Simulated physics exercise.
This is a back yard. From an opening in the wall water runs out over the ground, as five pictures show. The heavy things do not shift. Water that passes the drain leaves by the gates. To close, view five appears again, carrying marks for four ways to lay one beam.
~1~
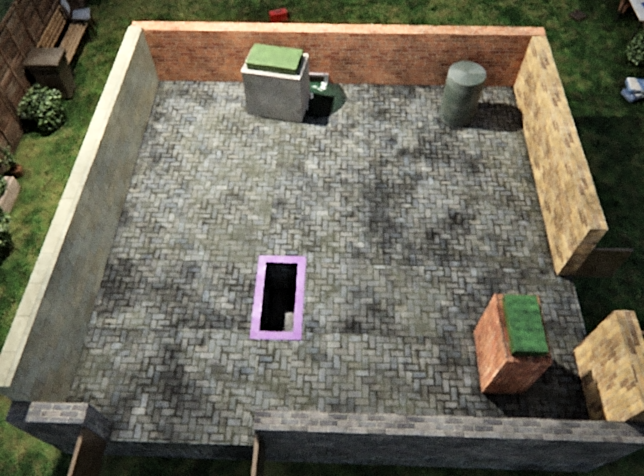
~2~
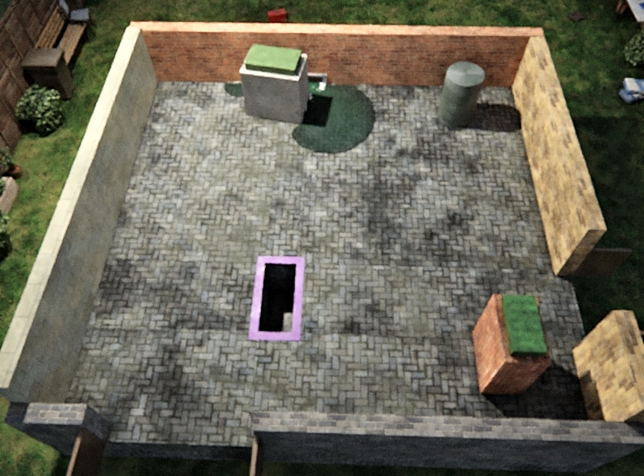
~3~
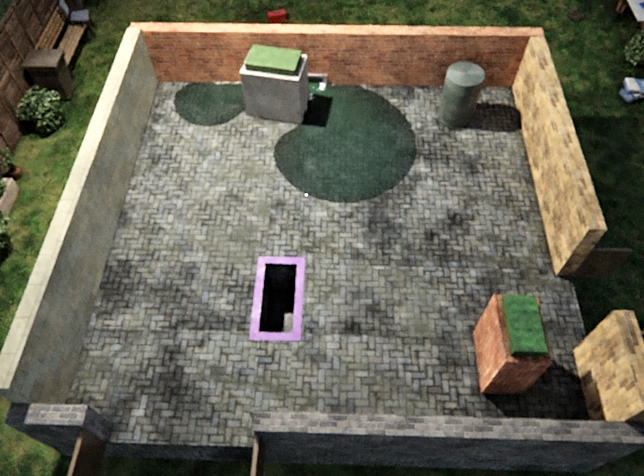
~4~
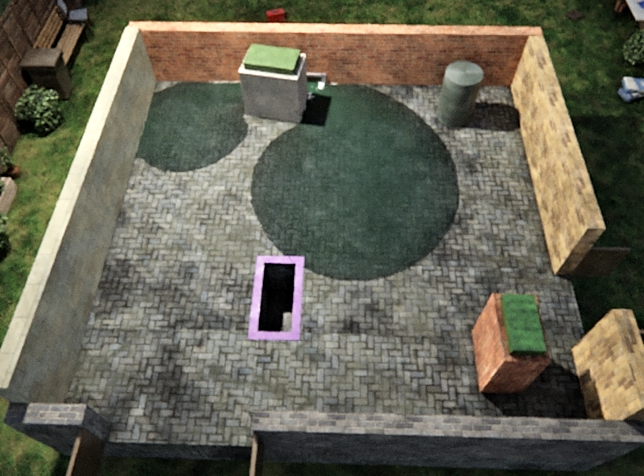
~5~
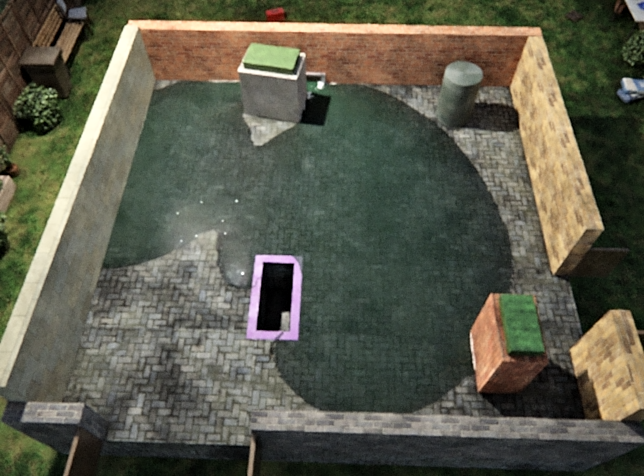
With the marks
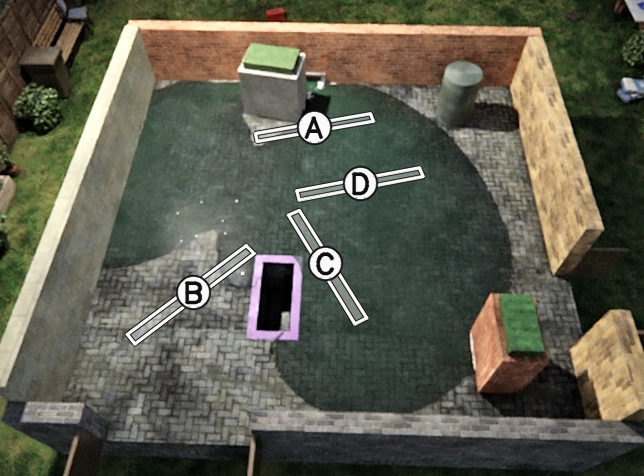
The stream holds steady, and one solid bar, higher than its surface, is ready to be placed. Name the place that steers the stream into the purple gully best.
Use spot B.
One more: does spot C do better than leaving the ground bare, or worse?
It is worse.
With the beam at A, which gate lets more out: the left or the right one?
The left gate.
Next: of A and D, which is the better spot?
The answer is D.
In white, A from (256, 137) to (371, 117); B from (131, 339) to (250, 249); C from (293, 212) to (360, 320); D from (298, 195) to (421, 172).
With A, about 5 % of the stream goes into the purple gully, about 92 % out by the gates.
With B, about 15 % of the stream goes into the purple gully, about 82 % out by the gates.
With C, about 7 % of the stream goes into the purple gully, about 91 % out by the gates.
With D, about 9 % of the stream goes into the purple gully, about 86 % out by the gates.
